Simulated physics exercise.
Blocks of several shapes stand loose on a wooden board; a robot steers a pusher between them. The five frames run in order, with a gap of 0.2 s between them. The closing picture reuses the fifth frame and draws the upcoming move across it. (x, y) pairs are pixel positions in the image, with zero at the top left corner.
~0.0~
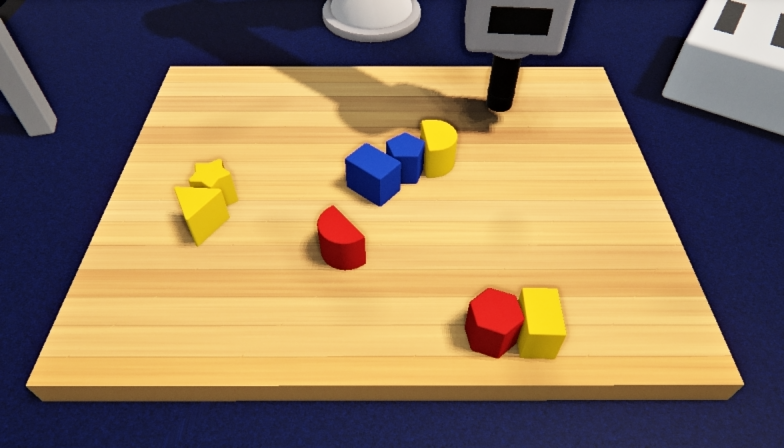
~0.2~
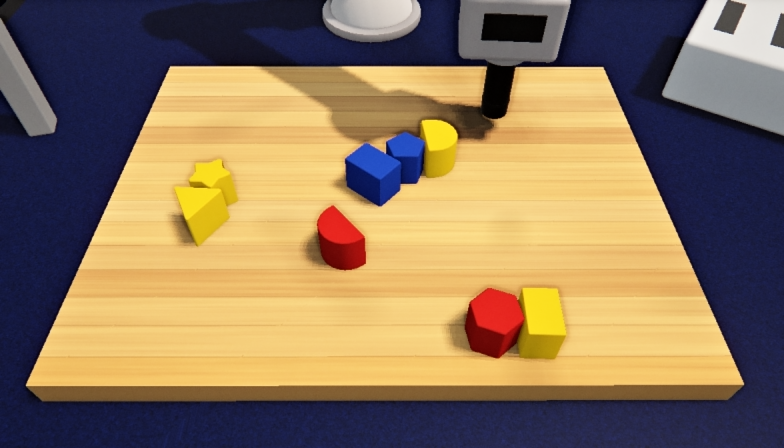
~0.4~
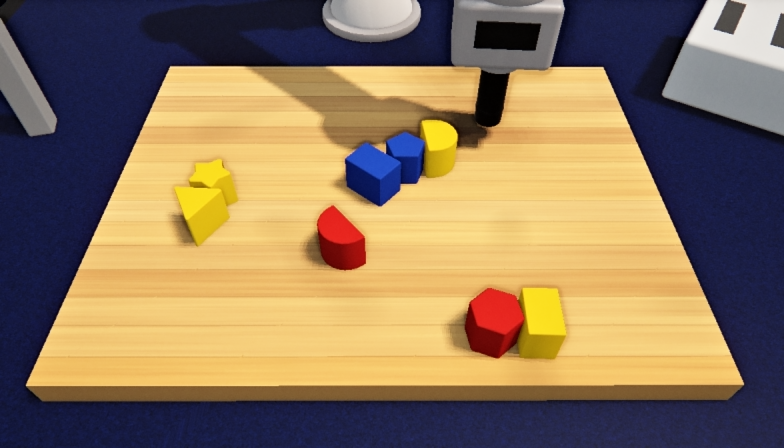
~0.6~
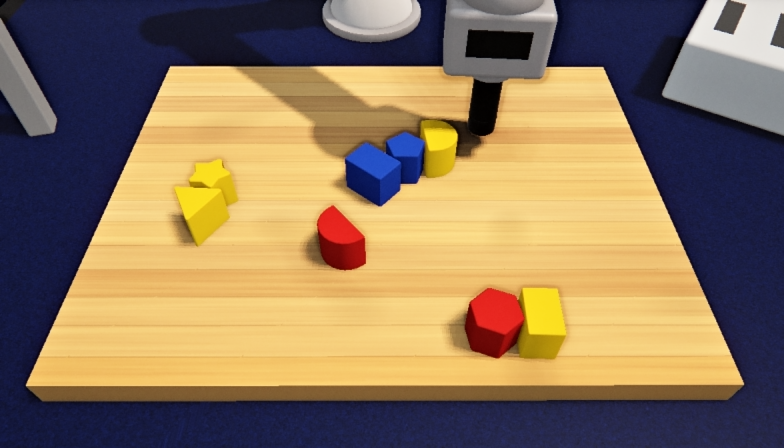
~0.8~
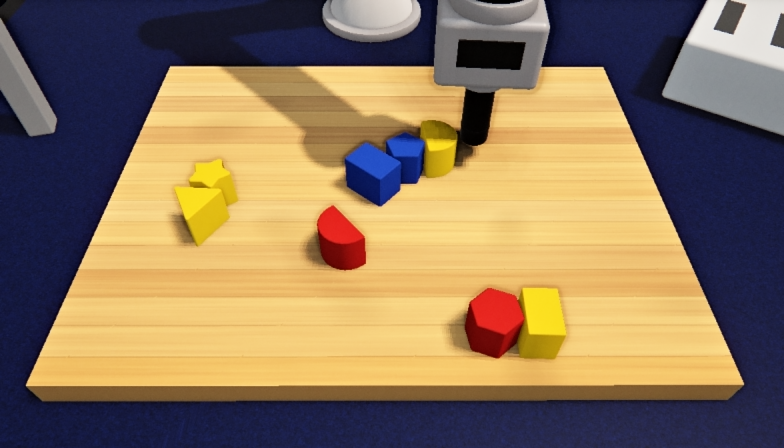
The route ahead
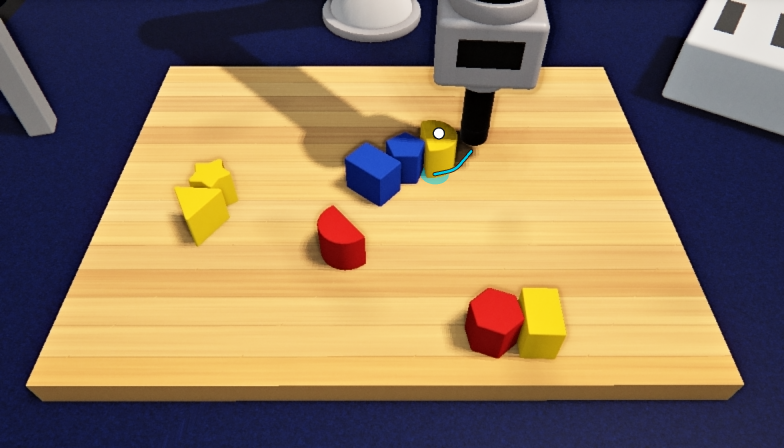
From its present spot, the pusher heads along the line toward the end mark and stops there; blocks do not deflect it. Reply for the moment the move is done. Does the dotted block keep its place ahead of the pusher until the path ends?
My answer is yes.
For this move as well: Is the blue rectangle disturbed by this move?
By the end it has moved.
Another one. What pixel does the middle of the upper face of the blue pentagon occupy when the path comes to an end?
The spot you're after is about (372, 138) in the image.
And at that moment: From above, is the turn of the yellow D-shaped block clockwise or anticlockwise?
It goes clockwise.
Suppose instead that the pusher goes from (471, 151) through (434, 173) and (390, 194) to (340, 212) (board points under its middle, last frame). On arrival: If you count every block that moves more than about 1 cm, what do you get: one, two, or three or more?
Looking at the path, I think three or more of the blocks end up more than 1 cm away.
The drawn path runs from (471, 151) over (463, 161) and (452, 170) to (435, 174); the dot is on the yellow D-shaped block.
On the path given first. Halfway along, pusher (460, 153); blue rectangle (370, 161); blue pentagon (395, 143); yellow D-shaped block (428, 139), turned 15° clockwise.
At the end, pusher (436, 161); blue rectangle (361, 164); blue pentagon (372, 138); yellow D-shaped block (403, 143), turned 30° clockwise.
